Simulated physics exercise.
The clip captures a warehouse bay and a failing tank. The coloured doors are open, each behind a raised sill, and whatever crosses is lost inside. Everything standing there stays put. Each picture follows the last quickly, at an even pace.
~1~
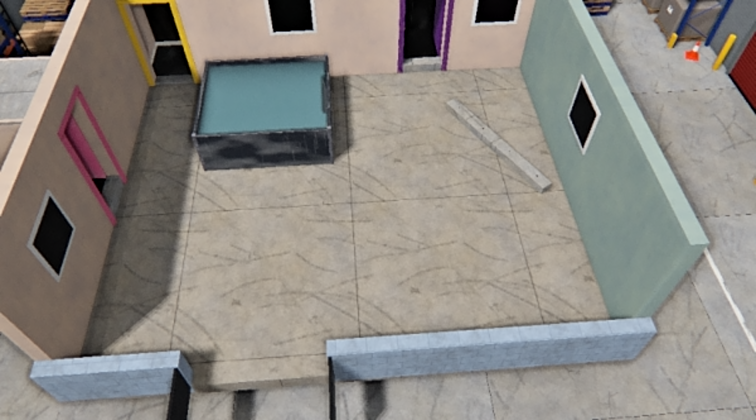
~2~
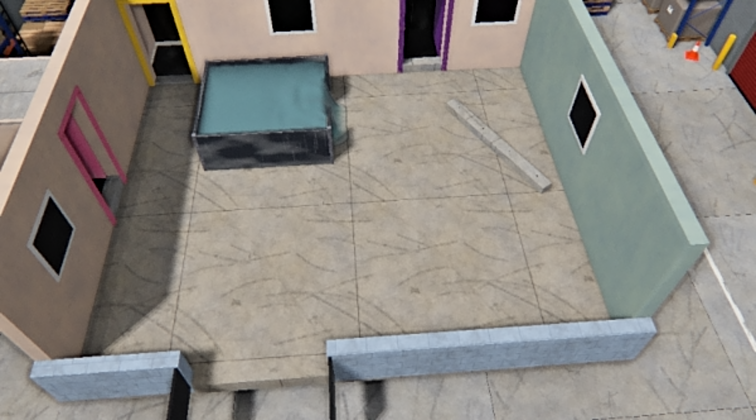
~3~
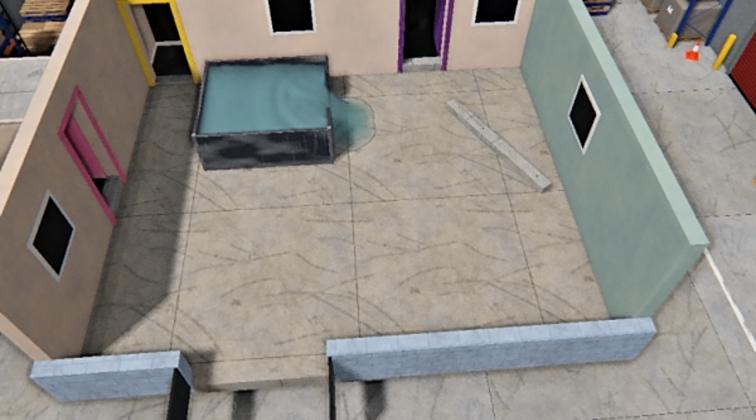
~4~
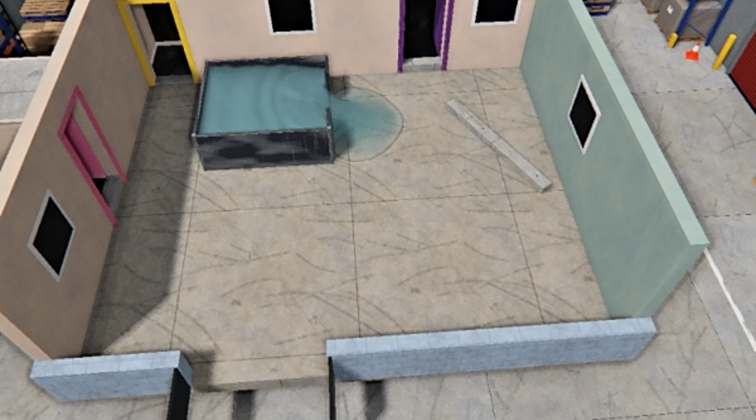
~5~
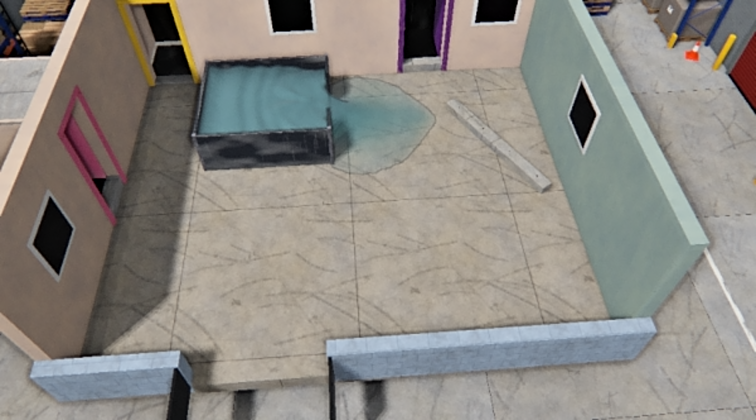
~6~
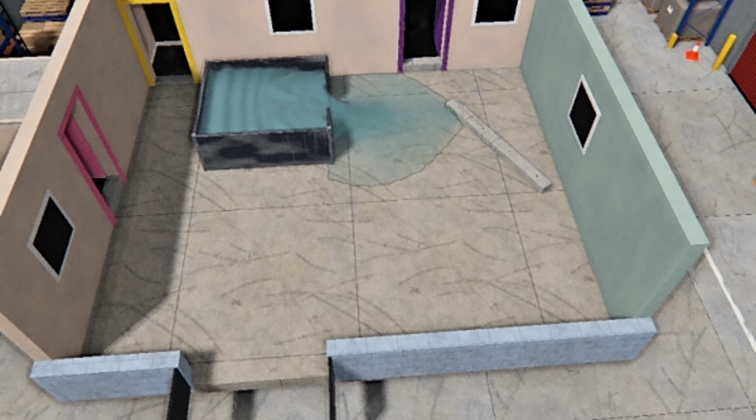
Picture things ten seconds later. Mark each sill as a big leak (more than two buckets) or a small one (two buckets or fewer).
Purple door: Small; yellow door: Small; pink door: Small.
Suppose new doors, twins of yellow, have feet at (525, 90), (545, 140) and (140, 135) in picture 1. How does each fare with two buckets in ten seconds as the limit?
Lab note, doors in listed order: Over the limit, over the limit, under the limit.
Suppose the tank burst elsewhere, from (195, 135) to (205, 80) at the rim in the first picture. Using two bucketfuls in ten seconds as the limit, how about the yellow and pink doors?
As I see it, the yellow door tops the mark and the pink door tops the mark.
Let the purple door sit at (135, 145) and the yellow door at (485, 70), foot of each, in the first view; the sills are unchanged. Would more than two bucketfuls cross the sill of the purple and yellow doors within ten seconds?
Well, the purple door comes up short, but the yellow door tops the limit.
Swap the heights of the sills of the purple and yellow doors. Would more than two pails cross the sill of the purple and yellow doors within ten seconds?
After the swap, the purple door overshoots and the yellow door falls short.
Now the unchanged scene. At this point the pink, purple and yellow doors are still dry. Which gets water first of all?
It would be the door marked purple.
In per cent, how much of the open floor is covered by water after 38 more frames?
That works out at 65 %.
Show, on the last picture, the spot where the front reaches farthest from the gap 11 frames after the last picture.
By then the tip should be at about (593, 272).
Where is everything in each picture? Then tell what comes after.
In the first picture, the open tank at (265, 96) is whole and still.
In the second picture, water pours out at (329, 115) and has run to (338, 105).
In the third picture, the front is at (368, 109), out from the gap at (329, 115).
In the fourth picture, the front is at (396, 112), out from the gap at (329, 115).
In the fifth picture, water pours out at (329, 115) and has run to (430, 115).
In the sixth picture, water pours out at (329, 115) and has run to (460, 126).
A moment on, water covers 30 % of the floor; the purple door wet at the sill, nothing in, the yellow door not reached, the pink door not reached.
Next, water covers 35 % of the floor; the purple door wet at the sill, nothing in, the yellow door not reached, the pink door not reached.
Then, water covers 45 % of the floor; the purple door under two buckets in, the yellow door not reached, the pink door not reached.
Later, water covers 65 % of the floor; the purple door under two buckets in, the yellow door not reached, the pink door not reached.
In the end, water covers 95 % of the floor; the purple door under two buckets in, the yellow door wet at the sill, nothing in, the pink door wet at the sill, nothing in.
